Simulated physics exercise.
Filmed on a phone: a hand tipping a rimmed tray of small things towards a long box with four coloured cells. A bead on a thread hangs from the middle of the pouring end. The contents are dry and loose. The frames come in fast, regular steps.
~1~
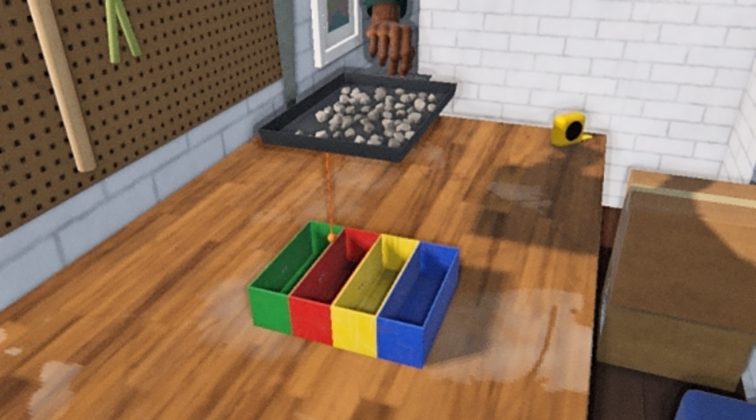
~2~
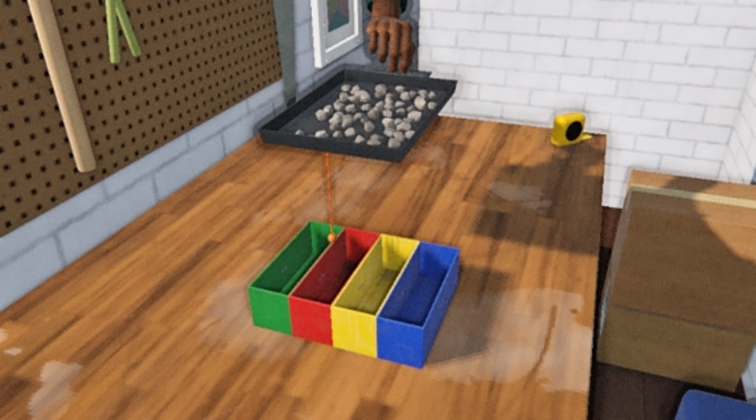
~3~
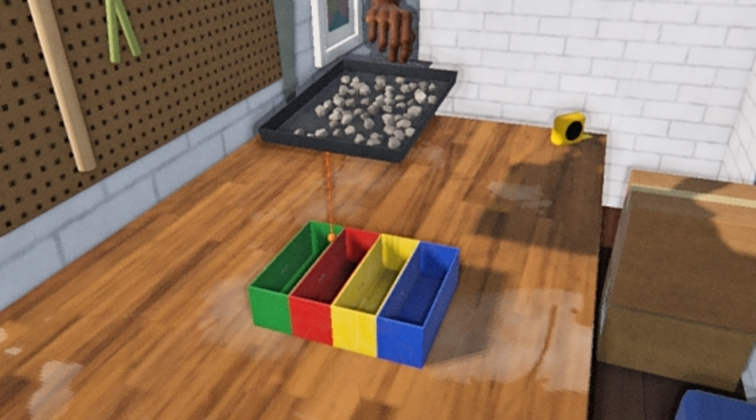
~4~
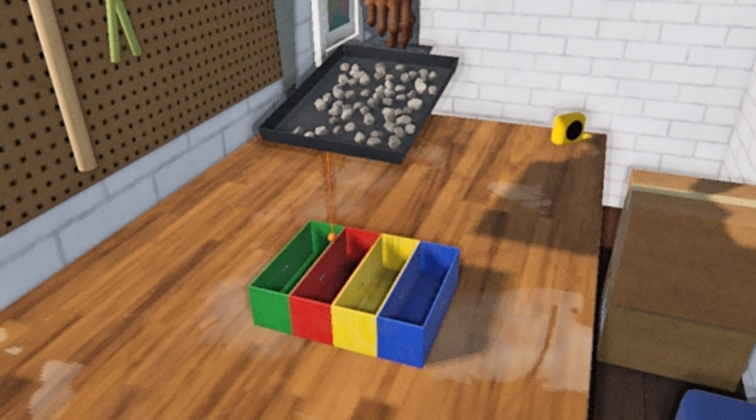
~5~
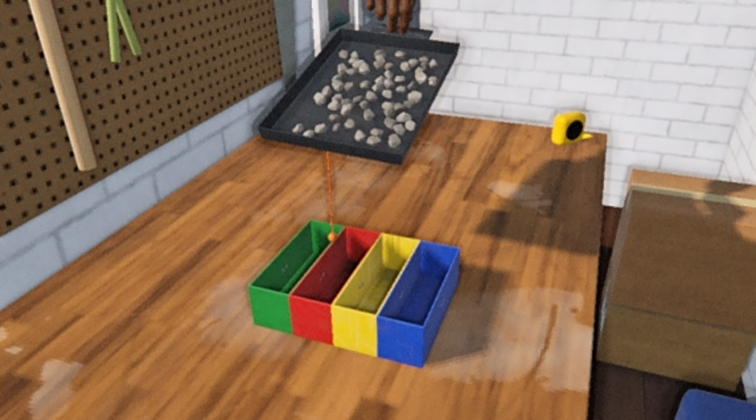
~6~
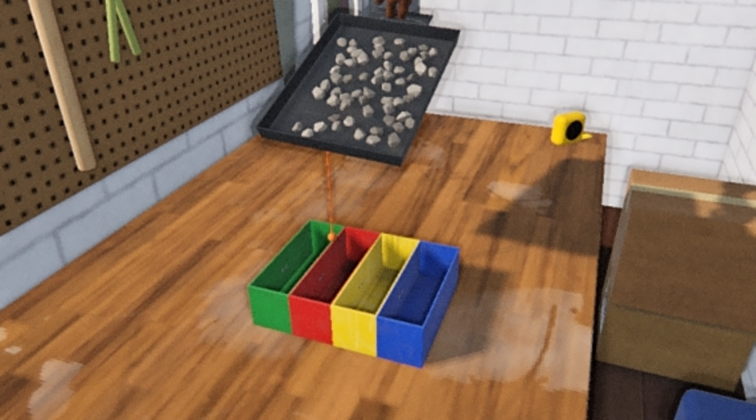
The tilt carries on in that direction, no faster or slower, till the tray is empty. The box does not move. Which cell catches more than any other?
Fullest: The yellow cell.
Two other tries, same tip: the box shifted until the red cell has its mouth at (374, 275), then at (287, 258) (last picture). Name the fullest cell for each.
At the first place the red cell, at the second the blue one.
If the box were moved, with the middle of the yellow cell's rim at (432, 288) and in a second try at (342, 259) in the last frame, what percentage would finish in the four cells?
First some 70, then 90 per cent.
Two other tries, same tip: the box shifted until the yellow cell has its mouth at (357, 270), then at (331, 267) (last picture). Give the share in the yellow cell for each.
About 40 and 30 per cent.
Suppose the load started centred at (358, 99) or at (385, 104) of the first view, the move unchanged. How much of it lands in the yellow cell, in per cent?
The first gives 40 %, the second 40 %.
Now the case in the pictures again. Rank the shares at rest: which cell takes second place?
In second place: Red.
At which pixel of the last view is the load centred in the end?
Roughly at (356, 316).
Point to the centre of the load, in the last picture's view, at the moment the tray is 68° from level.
Around (357, 139).
Just after the last frame, tray tipped steeply; every one on the tray.
A moment on, tray tipped past a quarter turn; roughly a quarter on the tray; roughly a third in the yellow cell; roughly a quarter in the red cell; about a tenth in the blue cell; about a tenth in the green cell; roughly a quarter falling or outside the box.
Further on, tray tipped past a quarter turn; roughly half in the yellow cell; roughly a third in the red cell; about a tenth in the blue cell; about a tenth in the green cell; about a tenth falling or outside the box.
When it is over, tray tipped past a quarter turn; roughly half in the yellow cell; roughly a third in the red cell; about a tenth in the blue cell; about a tenth in the green cell; about a tenth outside the box.
